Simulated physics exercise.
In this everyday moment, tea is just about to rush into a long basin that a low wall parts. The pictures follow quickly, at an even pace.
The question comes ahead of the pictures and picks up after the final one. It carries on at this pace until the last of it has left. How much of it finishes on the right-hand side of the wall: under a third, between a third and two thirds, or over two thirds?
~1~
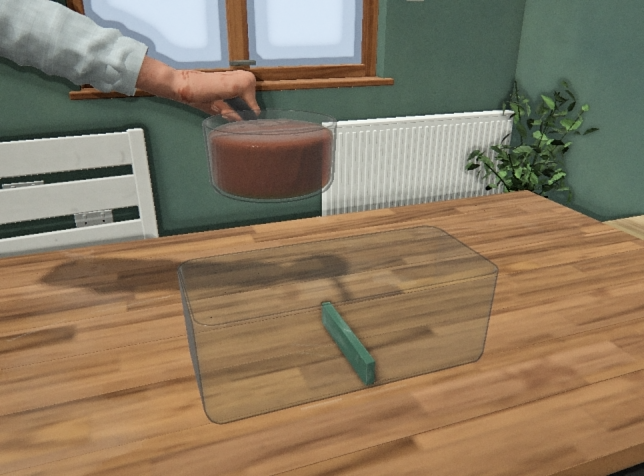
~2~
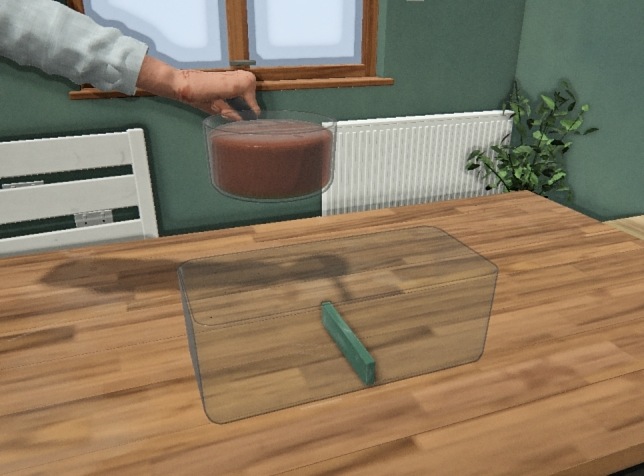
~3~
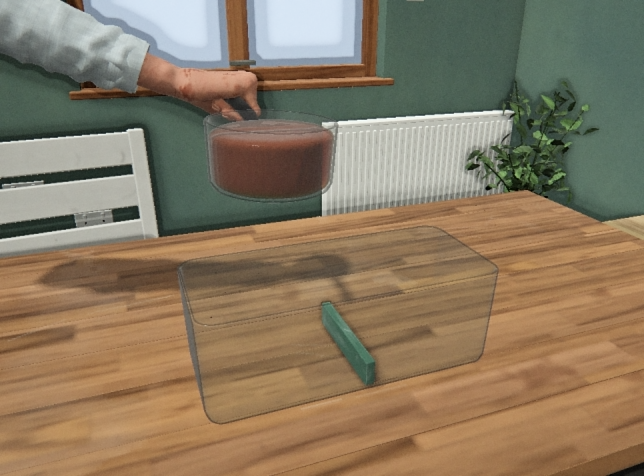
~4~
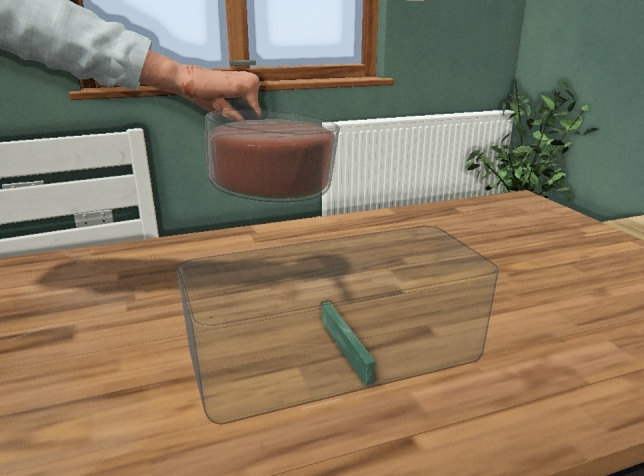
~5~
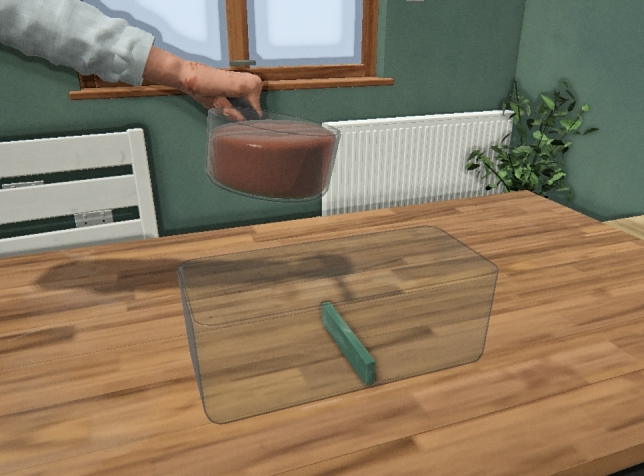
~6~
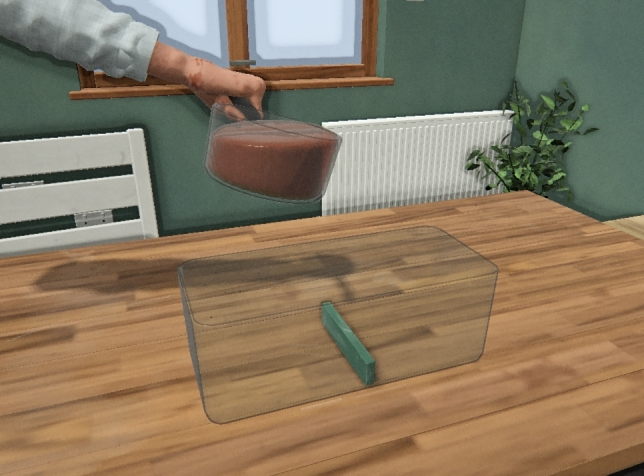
Most likely beyond two thirds will rest right of the wall.
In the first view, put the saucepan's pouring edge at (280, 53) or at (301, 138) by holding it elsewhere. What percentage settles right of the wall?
60 and 60 per cent.
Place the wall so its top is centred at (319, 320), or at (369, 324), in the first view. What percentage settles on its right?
About 95 % and 65 %.
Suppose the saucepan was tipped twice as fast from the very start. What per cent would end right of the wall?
Somewhere near 65 percent.
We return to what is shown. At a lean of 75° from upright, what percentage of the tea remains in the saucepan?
My estimate is close to 40 percent remaining.
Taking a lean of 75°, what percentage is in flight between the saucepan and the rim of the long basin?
Share in flight: Approx. 35 %.
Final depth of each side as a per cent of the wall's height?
Roughly 20 left of the wall, roughly 70 right of it.
A moment on, the saucepan is tipped on its side and 40 per cent is still to pour, 0 is left of the wall and 23 right of it.
Next, the saucepan is tipped right over and 4 per cent is still to pour, 12 is left of the wall and 77 right of it.
Then the saucepan is tipped right over and 0 per cent is still to pour, 21 is left of the wall and 79 right of it.
Later the saucepan is tipped right over and 0 per cent is still to pour, 22 is left of the wall and 78 right of it.
Finally, 22 per cent lies left of the wall, 78 right of it and 1 outside.
